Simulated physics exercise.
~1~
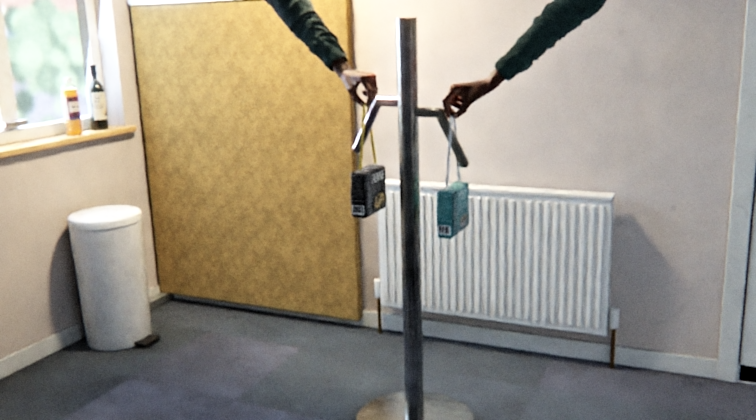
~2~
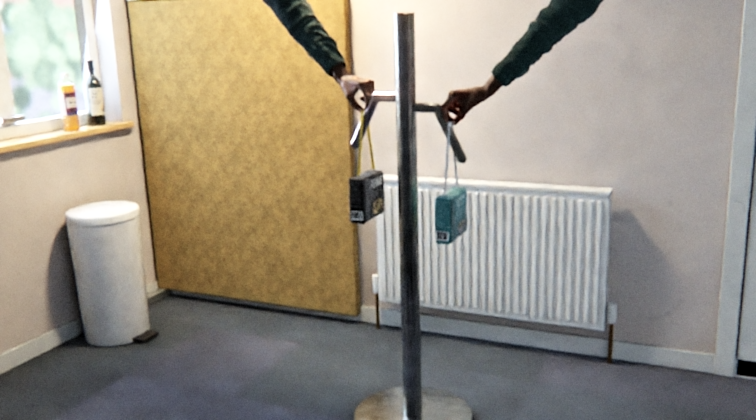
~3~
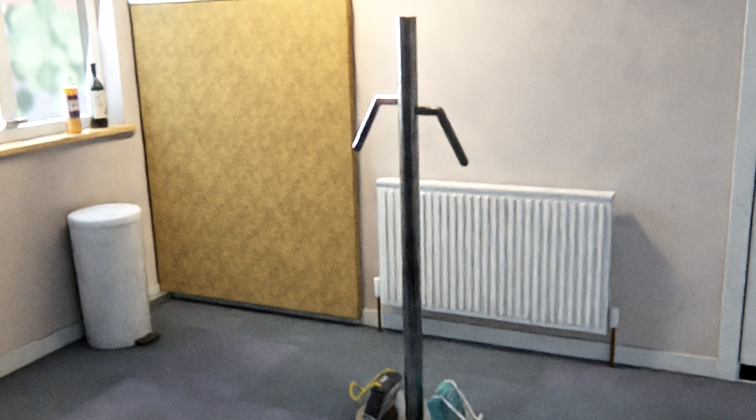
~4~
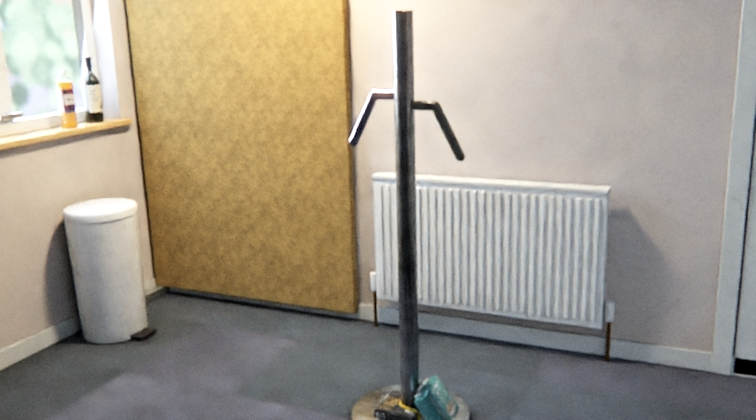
In a room with a radiator and a white bin, two hands held a black pouch and a turquoise pouch by their loops at a metal stand's sloping pegs, then both dropped and ended up on the floor around its base.
